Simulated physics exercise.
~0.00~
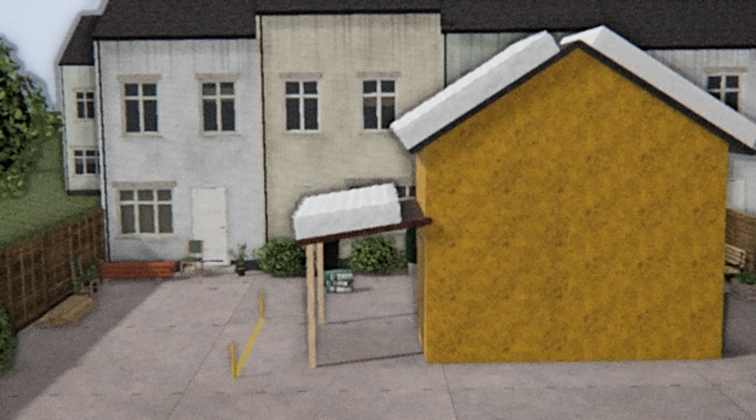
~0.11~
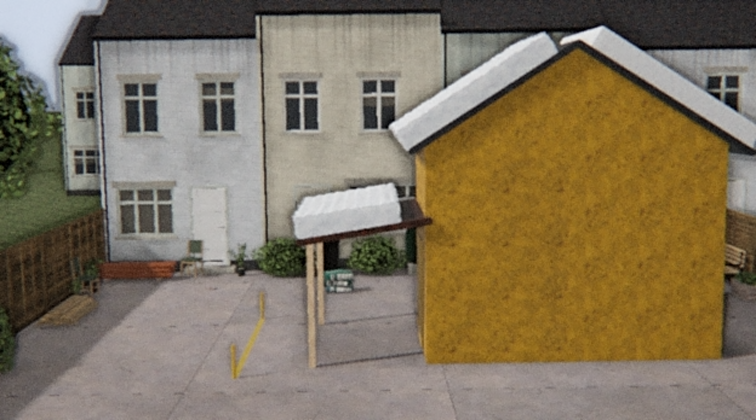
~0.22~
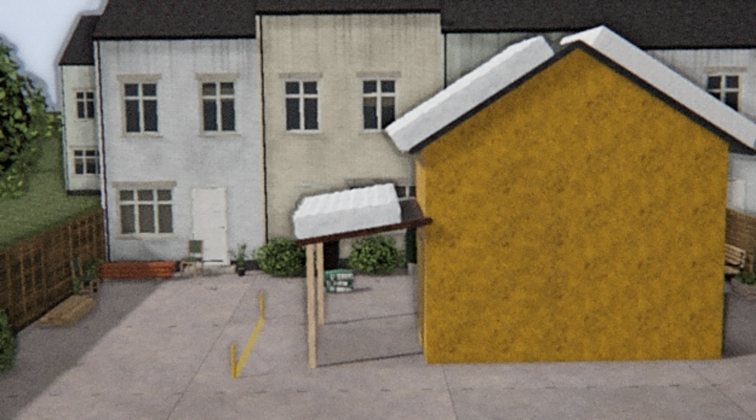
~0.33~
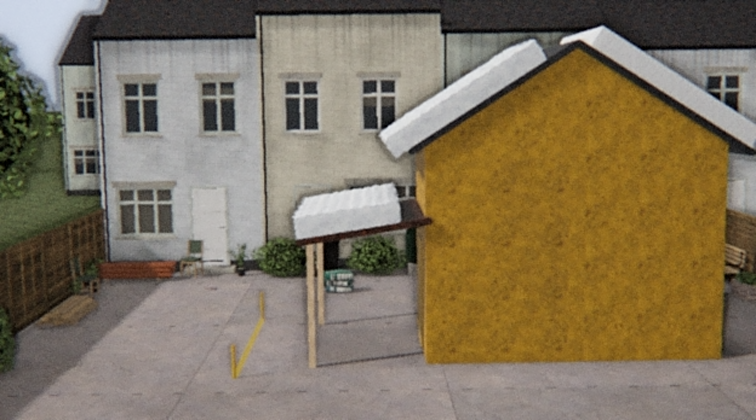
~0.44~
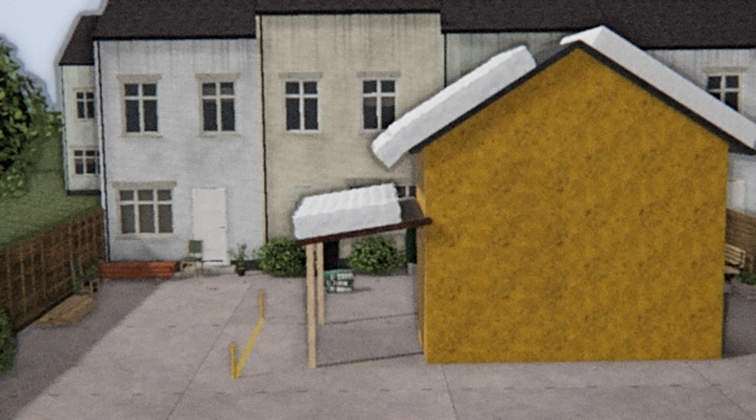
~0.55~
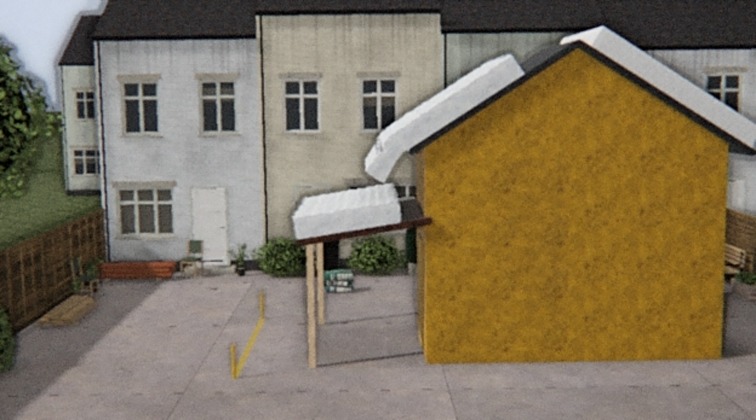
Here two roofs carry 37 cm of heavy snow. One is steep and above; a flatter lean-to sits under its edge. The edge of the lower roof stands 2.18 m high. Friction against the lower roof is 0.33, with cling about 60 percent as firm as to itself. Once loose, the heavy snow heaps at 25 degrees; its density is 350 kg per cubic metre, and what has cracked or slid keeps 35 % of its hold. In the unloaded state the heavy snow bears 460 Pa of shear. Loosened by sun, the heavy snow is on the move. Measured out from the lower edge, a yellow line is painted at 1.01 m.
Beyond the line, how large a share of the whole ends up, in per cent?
Roughly 57 per cent.
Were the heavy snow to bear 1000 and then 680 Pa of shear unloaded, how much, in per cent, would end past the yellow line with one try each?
Expect about 45 in a hundred, then about 55 in a hundred.
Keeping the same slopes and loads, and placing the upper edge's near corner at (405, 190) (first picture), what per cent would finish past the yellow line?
Share past the line: About 30 %.
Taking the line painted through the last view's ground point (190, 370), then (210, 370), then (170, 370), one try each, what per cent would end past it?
40 %, 50 %, 30 %.
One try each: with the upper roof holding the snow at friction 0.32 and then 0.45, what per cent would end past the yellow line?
It would be 45 % the first time and 30 % the second.
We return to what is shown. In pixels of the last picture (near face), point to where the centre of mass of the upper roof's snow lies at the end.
Around (181, 331).
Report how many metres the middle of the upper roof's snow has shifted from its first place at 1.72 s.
Straight-line shift: Roughly 4.6 m.
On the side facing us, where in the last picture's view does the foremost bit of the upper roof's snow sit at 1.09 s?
It shows up near (291, 214) in the last picture.
After 1.09 s, none is below the lower edge and 0 % is past the line.
After 1.72 s, 44 % is below the lower edge and 37 % is past the line.
After 2.36 s, 67 % is below the lower edge and 57 % is past the line.
After 3.00 s, 67 % is below the lower edge and 57 % is past the line.
After 3.10 s, 67 % is below the lower edge and 57 % is past the line.
